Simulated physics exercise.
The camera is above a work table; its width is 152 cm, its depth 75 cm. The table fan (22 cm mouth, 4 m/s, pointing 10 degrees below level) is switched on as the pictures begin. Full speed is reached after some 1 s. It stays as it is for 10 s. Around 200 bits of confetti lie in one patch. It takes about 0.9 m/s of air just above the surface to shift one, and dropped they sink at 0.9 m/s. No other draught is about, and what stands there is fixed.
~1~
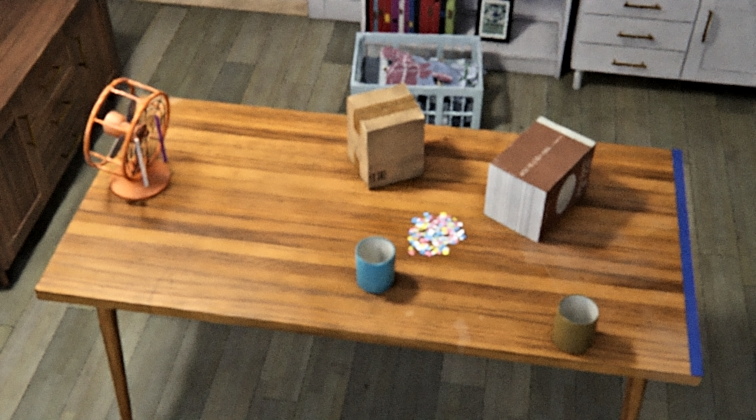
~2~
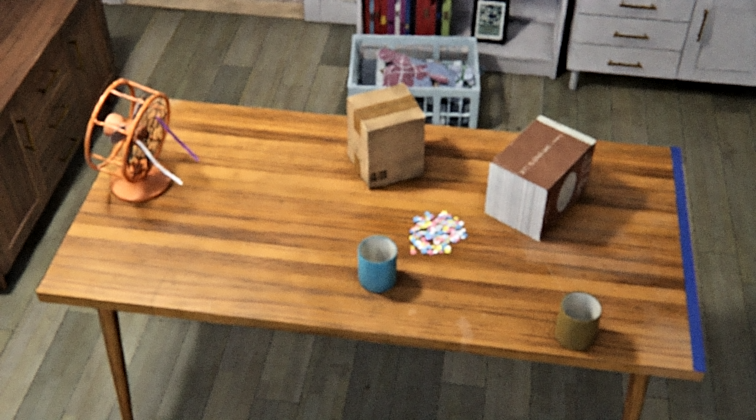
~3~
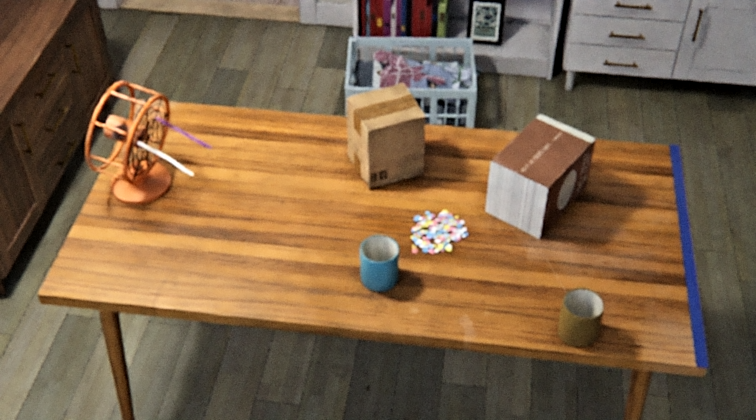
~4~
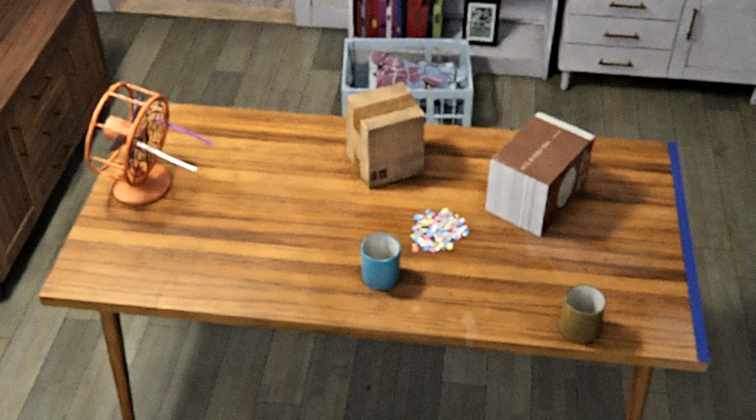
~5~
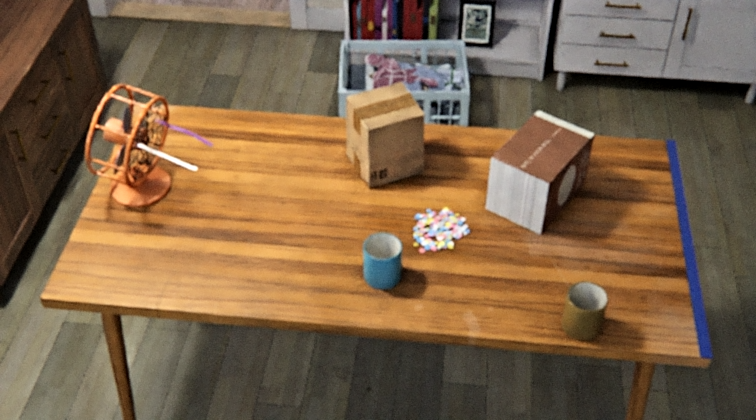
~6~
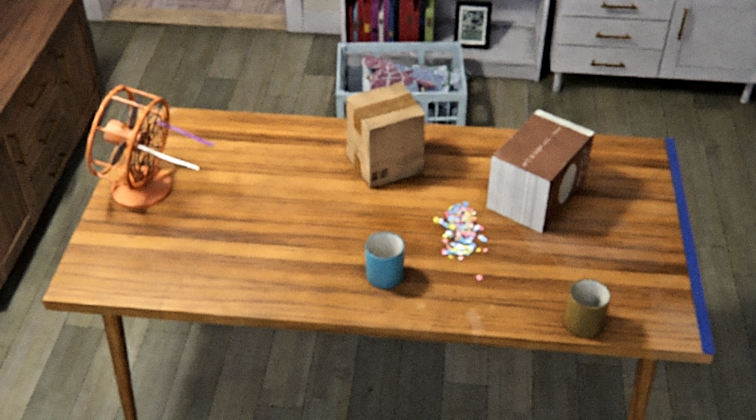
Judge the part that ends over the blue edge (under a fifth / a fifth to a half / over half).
The share over the blue edge is over half.
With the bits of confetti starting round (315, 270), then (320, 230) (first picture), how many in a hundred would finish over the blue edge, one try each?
In turn about 2 %, 50 %.
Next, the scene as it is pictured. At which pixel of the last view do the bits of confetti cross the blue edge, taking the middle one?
At about (701, 283).
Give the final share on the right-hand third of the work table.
About 0 %.
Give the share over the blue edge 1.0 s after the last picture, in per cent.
Some 80 per cent.
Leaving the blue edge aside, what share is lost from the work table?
Near 20 %.
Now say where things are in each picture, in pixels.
The middle of the bits of confetti is near (437, 231), none has stirred yet and the mouth of the table fan is at (129, 130), in the first frame.
The middle of the bits of confetti is near (438, 230), none has stirred yet and the blue edge is centred on (692, 248), in the second frame.
The middle of the bits of confetti is near (439, 229), none has stirred yet, the top of a mug is at (380, 249) and the top of a box is at (386, 106), in the third frame.
The middle of the bits of confetti is near (440, 227) and none has stirred yet, in the fourth frame.
The middle of the bits of confetti is near (440, 226) and none has stirred yet, in the fifth frame.
The middle of the bits of confetti is near (459, 227), the farthest in sight from the table fan is at (480, 278) and about 80 % have left their places, in the sixth frame.
Then, 1.0 s after the last picture, 6 % are on the move or not yet settled, 78 % are over the blue edge.
Then, 2.2 s after the last picture, 1 % are on the move or not yet settled, 81 % are over the blue edge.
Then, 4.6 s after the last picture, 0 % are on the move or not yet settled, 81 % are over the blue edge.
Then, 9.1 s after the last picture, at the end, 81 % are over the blue edge.
